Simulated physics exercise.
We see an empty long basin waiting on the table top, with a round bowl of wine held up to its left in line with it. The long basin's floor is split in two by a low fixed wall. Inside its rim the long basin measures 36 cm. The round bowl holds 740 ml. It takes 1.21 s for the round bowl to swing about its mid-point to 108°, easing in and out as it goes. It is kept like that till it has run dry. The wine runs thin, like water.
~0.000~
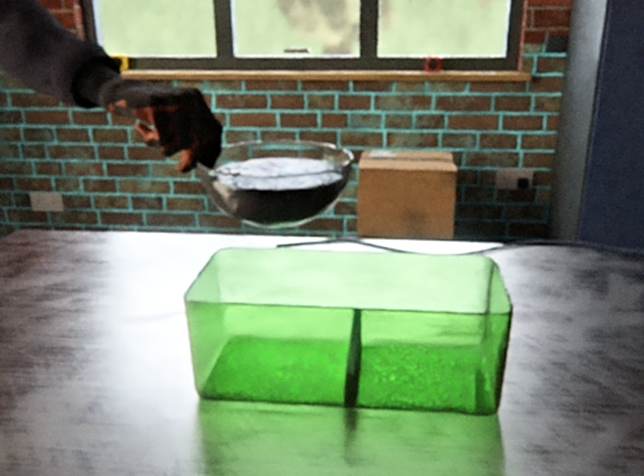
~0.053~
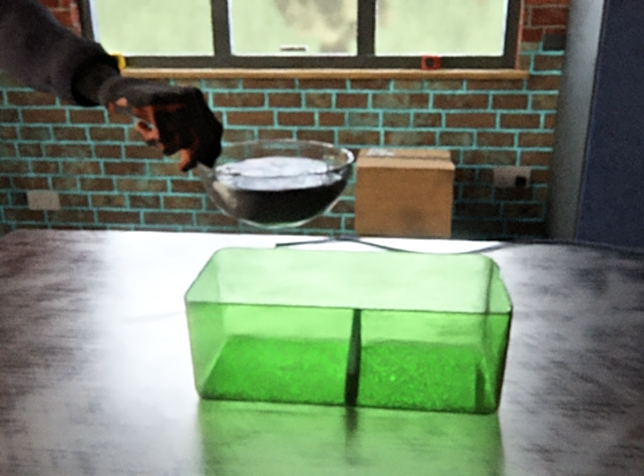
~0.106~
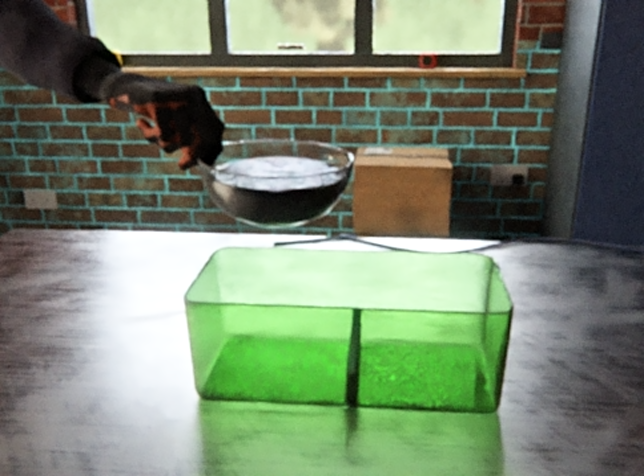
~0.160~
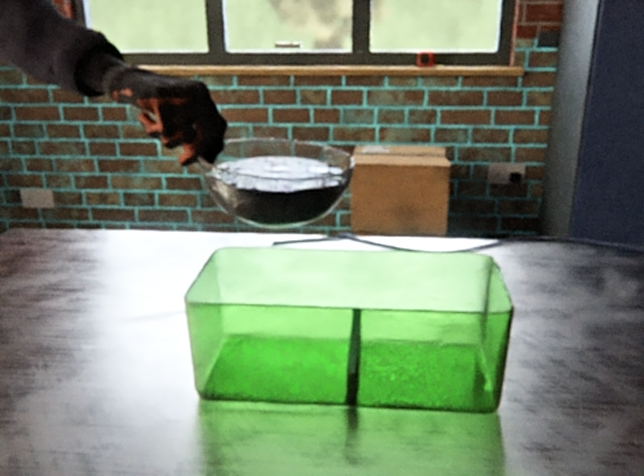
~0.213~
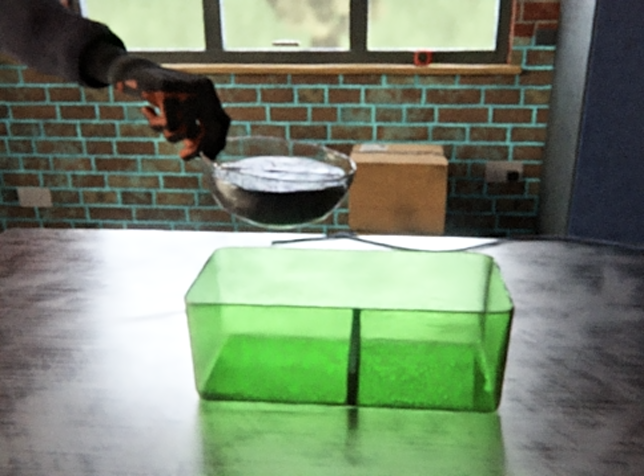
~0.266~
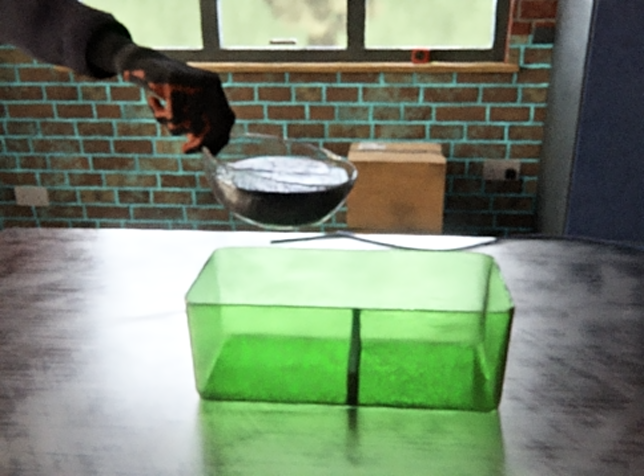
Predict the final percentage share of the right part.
Right part: About 84 %.
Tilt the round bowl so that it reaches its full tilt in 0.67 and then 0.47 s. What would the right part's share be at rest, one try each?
Around 75 per cent first, around 60 per cent next.
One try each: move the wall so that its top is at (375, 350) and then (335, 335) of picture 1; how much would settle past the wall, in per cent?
The first try gives 70 percent and the second 95 percent.
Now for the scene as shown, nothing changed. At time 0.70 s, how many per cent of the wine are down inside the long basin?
The basin holds roughly 30 in a hundred parts at that moment.
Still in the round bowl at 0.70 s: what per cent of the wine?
About 38 per cent.
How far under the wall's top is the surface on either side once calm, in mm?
For the left, around 40 mm; for the right, around 20 mm.
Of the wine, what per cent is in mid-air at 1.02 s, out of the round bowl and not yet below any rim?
Close to 2 per cent.
By 0.70 s the tilt is 67° and 39 per cent is still to pour, 0 is left of the wall and 31 right of it.
By 1.02 s the tilt is 101° and 0 per cent is still to pour, 13 is left of the wall and 84 right of it.
By 1.35 s the tilt is 108° and 0 per cent is still to pour, 15 is left of the wall and 85 right of it.
By 1.71 s the tilt is 108° and 0 per cent is still to pour, 15 is left of the wall and 84 right of it.
At rest 15 per cent lies left of the wall, 84 right of it and 0 outside.
